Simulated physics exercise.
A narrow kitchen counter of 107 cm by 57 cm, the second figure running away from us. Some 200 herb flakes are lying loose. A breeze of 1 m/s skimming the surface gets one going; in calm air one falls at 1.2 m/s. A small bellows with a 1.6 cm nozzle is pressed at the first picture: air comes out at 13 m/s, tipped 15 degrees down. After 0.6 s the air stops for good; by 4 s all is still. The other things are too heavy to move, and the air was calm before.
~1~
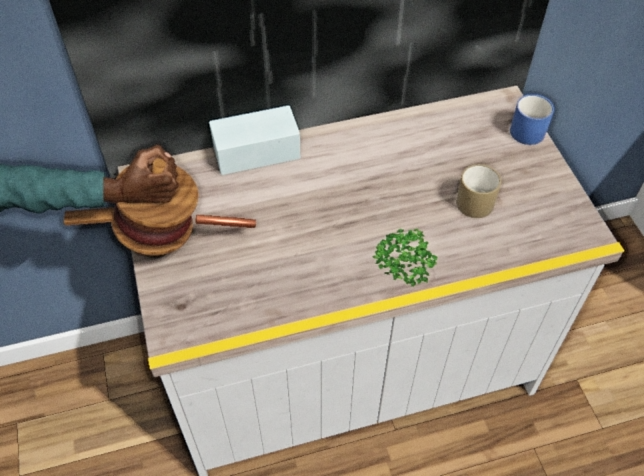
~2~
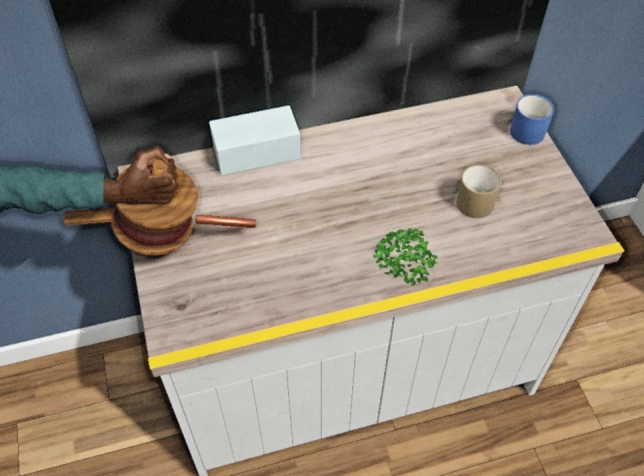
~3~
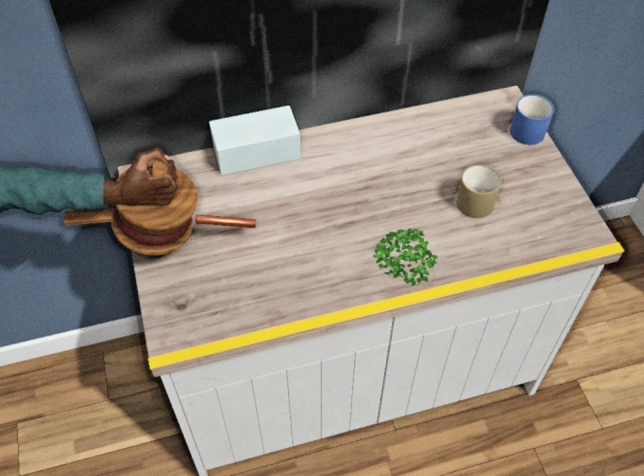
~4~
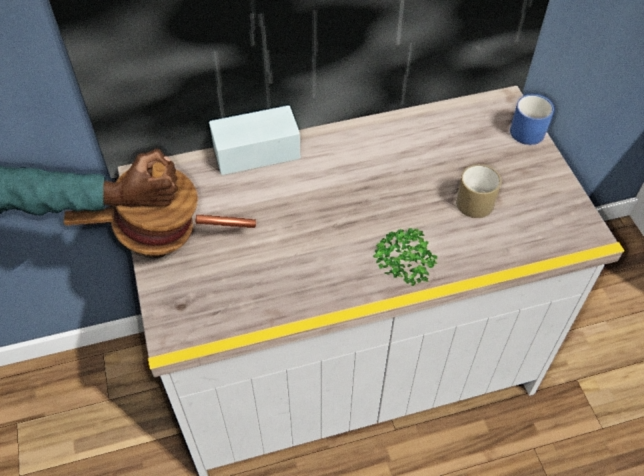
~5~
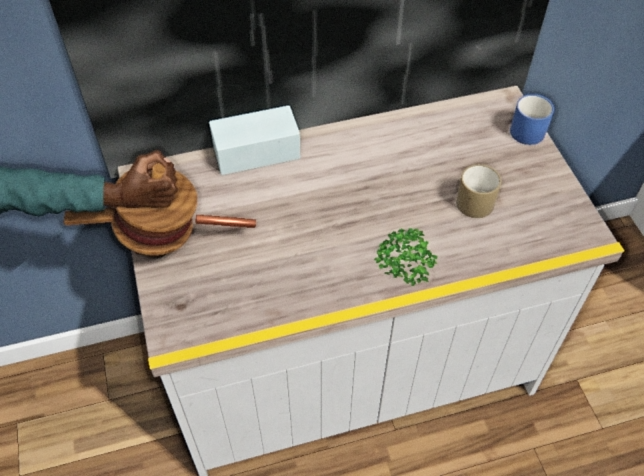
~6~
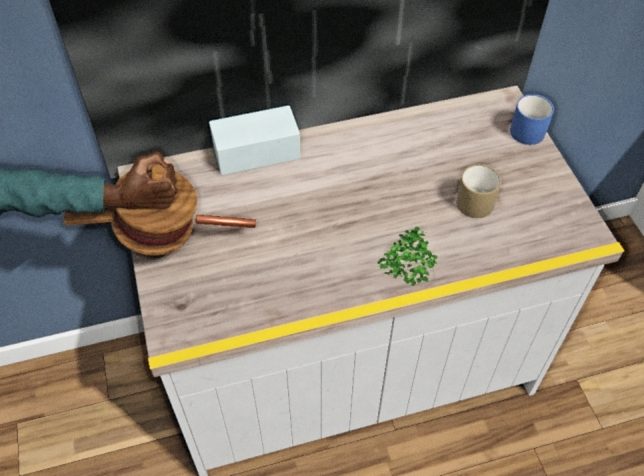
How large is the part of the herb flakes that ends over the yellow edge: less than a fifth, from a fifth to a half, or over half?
By then over half are over the yellow edge.
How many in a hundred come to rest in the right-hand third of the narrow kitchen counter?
Near 1 %.
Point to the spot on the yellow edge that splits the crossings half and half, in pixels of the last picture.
Around (542, 272).
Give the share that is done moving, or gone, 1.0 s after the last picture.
About 100 %.
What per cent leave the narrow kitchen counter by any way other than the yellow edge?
About 20 %.
Then, 0.6 s after the last picture, 68 % are over the yellow edge; 2 % are gone or lie where they will stay.
Then, 1.0 s after the last picture, 77 % are over the yellow edge; 100 % are gone or lie where they will stay.
Then, 2.0 s after the last picture, 77 % are over the yellow edge; 100 % are gone or lie where they will stay.
Then, 3.8 s after the last picture, at the end, 77 % are over the yellow edge.
